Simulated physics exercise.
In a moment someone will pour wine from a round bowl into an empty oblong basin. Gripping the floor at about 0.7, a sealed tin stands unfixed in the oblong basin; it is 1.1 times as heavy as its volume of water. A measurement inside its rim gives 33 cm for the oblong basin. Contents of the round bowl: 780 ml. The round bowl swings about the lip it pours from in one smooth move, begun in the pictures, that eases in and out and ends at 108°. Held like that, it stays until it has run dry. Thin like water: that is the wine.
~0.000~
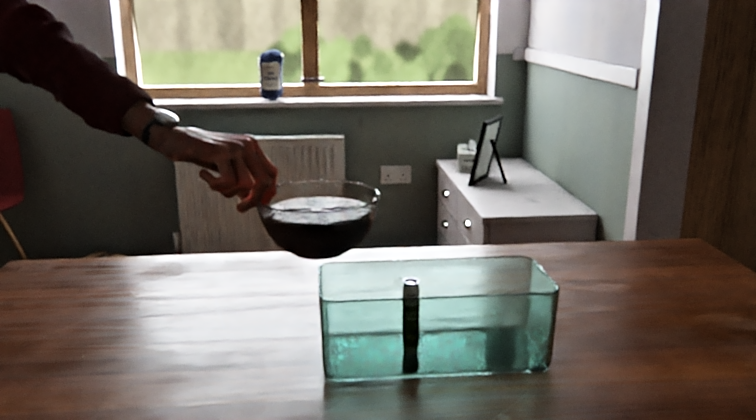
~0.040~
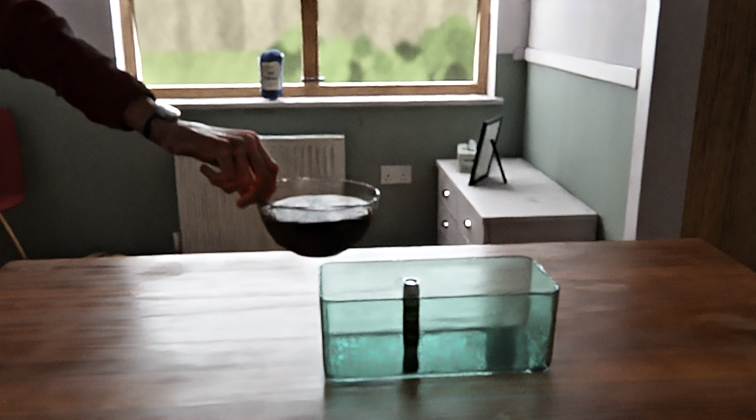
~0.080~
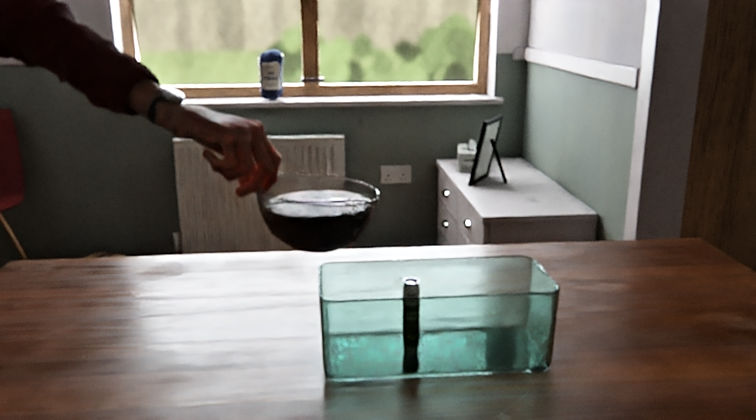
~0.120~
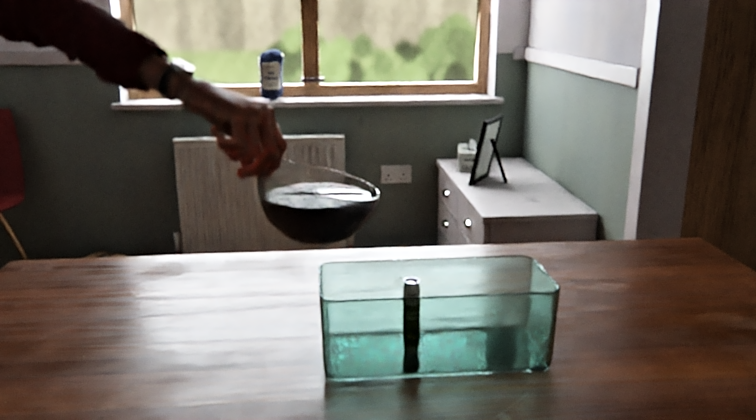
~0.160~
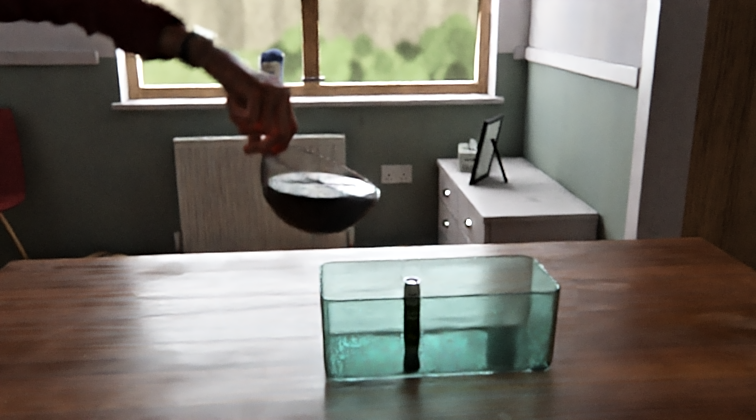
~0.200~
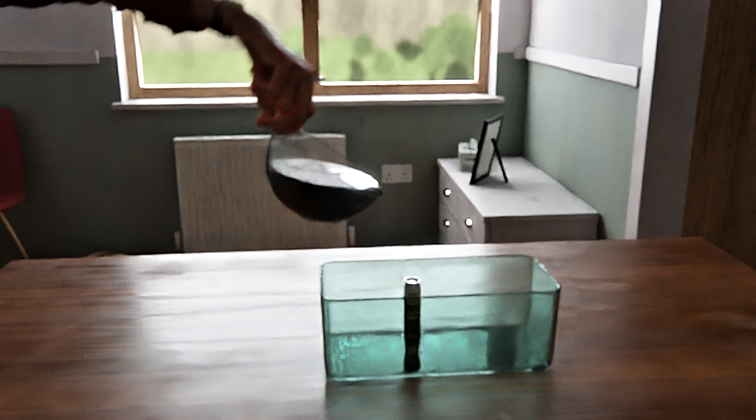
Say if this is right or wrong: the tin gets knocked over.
Right, it gets knocked over.
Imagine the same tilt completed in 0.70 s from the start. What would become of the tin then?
It tumbles over, then.
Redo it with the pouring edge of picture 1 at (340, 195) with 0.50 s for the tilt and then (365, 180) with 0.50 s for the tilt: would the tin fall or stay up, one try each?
Trial 1 - tin stays standing; trial 2 - tin tips.
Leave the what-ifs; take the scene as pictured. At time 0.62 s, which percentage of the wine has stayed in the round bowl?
Close to 0 in a hundred.
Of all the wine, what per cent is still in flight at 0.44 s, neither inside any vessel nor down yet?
Near 64 per cent at that moment.
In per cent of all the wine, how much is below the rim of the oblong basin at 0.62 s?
That comes to about 92 percent.
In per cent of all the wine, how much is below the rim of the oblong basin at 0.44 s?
Around 7 percent.
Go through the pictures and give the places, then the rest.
The first picture shows tilt 0°; pouring edge (379, 195); surface from (262, 211) to (374, 209); the oblong basin's rim runs from (320, 283) to (545, 274); the tin's top is at (411, 284).
The second picture shows tilt 2°; pouring edge (379, 195); surface from (263, 210) to (374, 207).
The third picture shows tilt 7°; pouring edge (378, 195); surface from (262, 205) to (374, 202).
The fourth picture shows tilt 15°; pouring edge (378, 195); surface from (263, 196) to (375, 196).
The fifth picture shows tilt 25°; pouring edge (378, 195); surface from (265, 182) to (377, 189).
The sixth picture shows tilt 37°; pouring edge (378, 194); surface from (268, 164) to (370, 180); 2 per cent is over the edge.
By 0.44 s the tilt is 104° and 30 per cent is still to pour; the tin stands where it began.
By 0.62 s the tilt is 108° and 0 per cent is still to pour; the tin stands where it began.
By 0.80 s the tilt is 108° and 0 per cent is still to pour; the tin leans 25°.
By 1.00 s the tilt is 108° and 1 per cent is still to pour; the tin lies on its side.
At rest the tin lies on its side.
